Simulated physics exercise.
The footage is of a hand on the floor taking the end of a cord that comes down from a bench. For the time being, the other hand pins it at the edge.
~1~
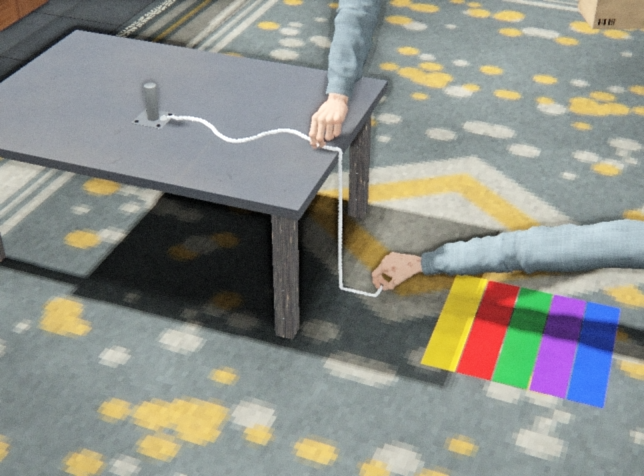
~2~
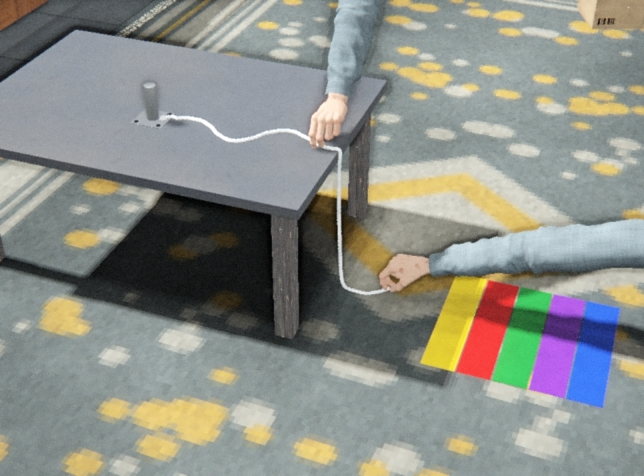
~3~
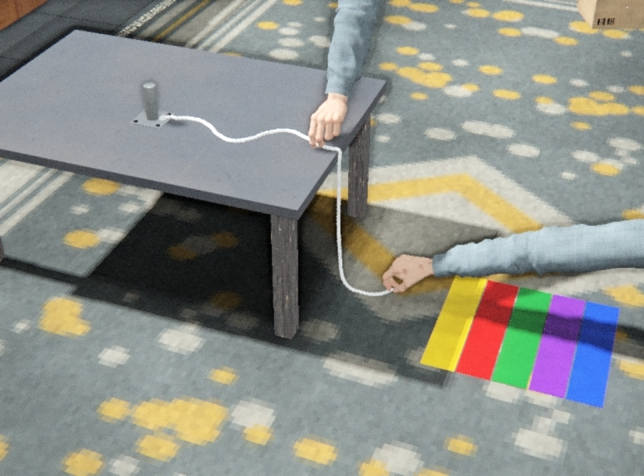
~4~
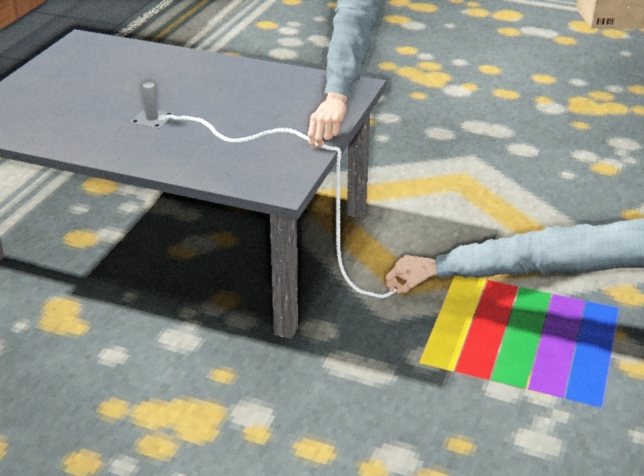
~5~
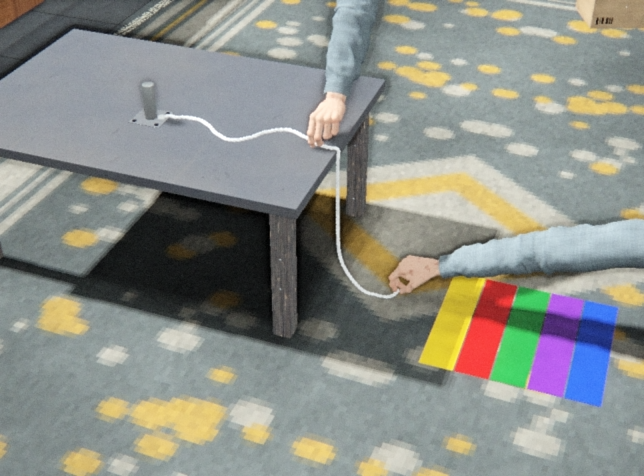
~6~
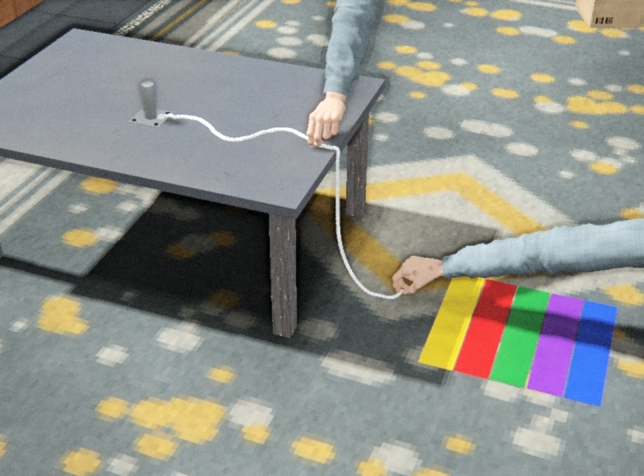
We see one hand pinning a white cord at the edge of a gray table while another hand, near the floor beside five colored stripes, draws the cord's end slightly to the right, the hanging section curving a little.
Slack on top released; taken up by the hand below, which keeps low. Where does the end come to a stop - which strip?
On the green strip.
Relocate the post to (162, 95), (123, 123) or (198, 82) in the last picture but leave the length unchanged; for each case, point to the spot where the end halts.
Approximate pixels in order: (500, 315), (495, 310), (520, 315).
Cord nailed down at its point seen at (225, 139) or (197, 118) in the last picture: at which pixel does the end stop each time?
In order: Close to (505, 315) and close to (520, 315).
Early on, end near (466, 305); over yellow.
Midway, end near (502, 313); over red.
At the end of the slack, end near (524, 318); over green. It gets as far as the green strip.
